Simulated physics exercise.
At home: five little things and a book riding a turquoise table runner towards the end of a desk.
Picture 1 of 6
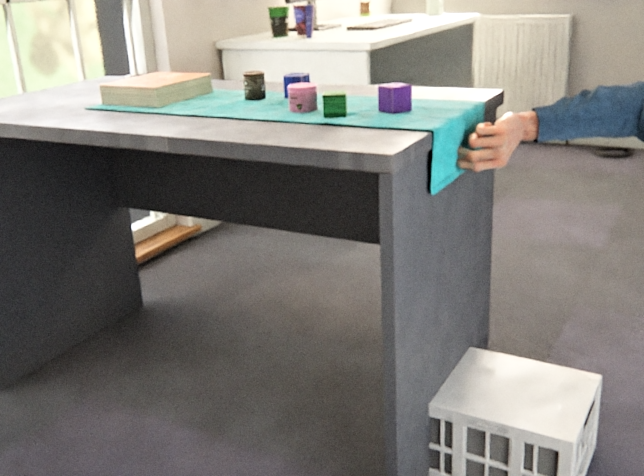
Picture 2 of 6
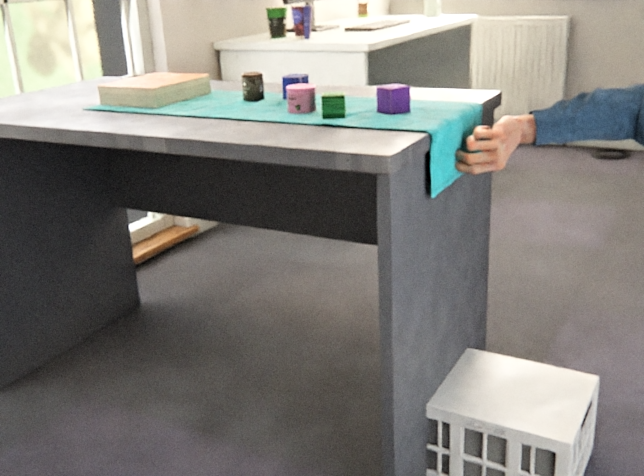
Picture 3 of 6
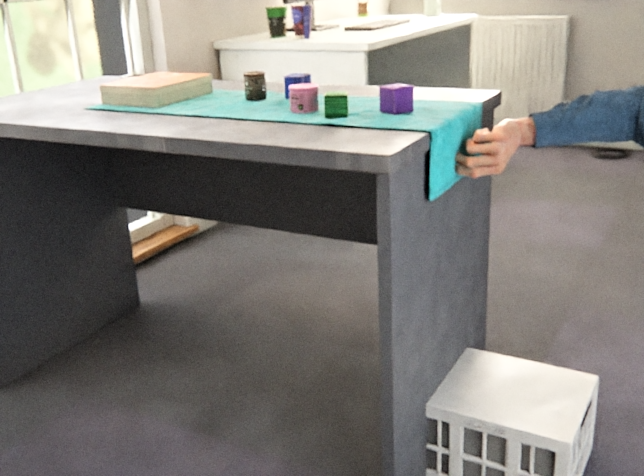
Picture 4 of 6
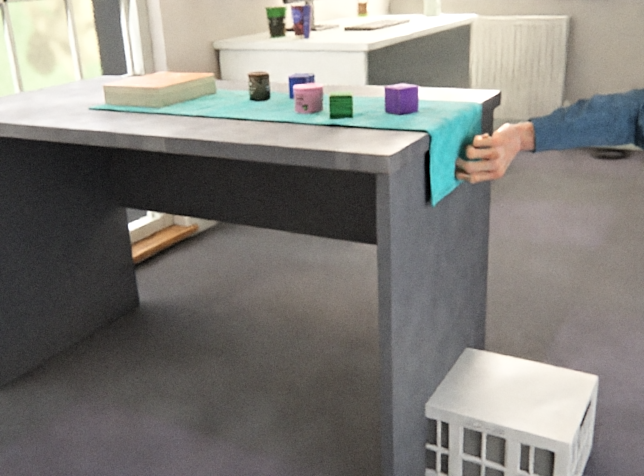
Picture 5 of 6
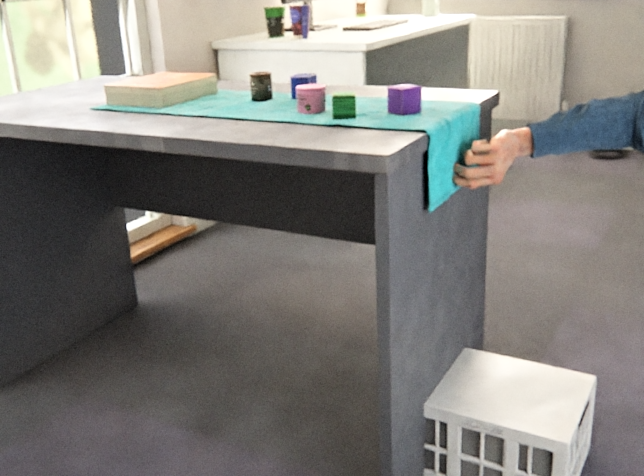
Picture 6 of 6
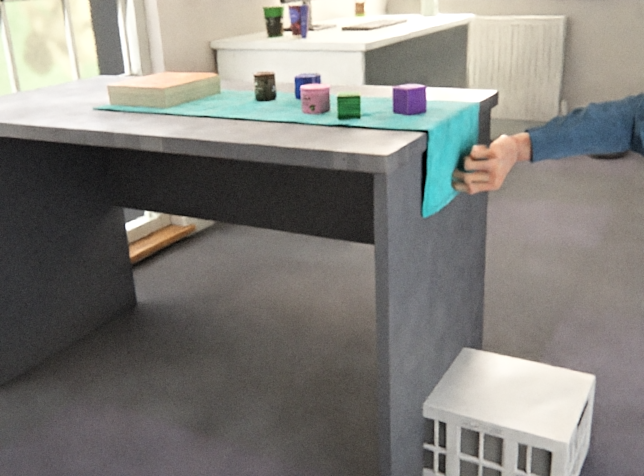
At a grey desk, a hand on the right slowly drew a turquoise runner down over the edge, and the book, small cubes and pots on it shifted slightly to the right.
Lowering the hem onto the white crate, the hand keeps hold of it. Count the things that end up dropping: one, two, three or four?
The number that falls is four.
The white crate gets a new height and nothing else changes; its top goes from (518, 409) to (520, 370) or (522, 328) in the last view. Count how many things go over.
The count: 3 and 2.
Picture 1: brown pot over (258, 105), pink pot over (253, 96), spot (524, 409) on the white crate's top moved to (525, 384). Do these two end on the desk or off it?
The brown pot does not fall, the pink pot holds on.
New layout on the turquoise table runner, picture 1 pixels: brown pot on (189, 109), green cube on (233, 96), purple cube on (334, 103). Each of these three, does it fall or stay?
Brown pot: Safe. Green cube: Safe. Purple cube: Lost.
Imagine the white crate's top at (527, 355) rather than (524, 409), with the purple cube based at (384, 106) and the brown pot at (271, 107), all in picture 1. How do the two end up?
The purple cube tumbles off, the brown pot stays on.
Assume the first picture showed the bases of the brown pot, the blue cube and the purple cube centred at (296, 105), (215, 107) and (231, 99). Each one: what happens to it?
Outcome: The brown pot is gone, the blue cube is still in place, the purple cube is still in place.
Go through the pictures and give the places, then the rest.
In the first frame, hem (432, 196); purple cube (395, 85); green cube (335, 93); pink pot (302, 85); blue cube (296, 74); brown pot (253, 72); top of the crate (524, 409).
In the second frame, hem (431, 198); purple cube (393, 86).
In the third frame, hem (429, 201); green cube (336, 93).
In the fourth frame, hem (432, 207); pink pot (308, 86); top of the crate (520, 410).
In the fifth frame, hem (429, 212); blue cube (304, 75).
In the sixth frame, hem (423, 218); purple cube (410, 86); green cube (349, 94); pink pot (315, 86); blue cube (308, 75); brown pot (264, 73).
Early on, hem near (455, 244); all still up.
Midway, hem near (456, 299); purple cube and green cube gone.
Near the end, hem on the crate; purple cube, green cube, pink pot and blue cube gone.
Finally, hem on the crate; purple cube, green cube, pink pot and blue cube gone. It carries off four.
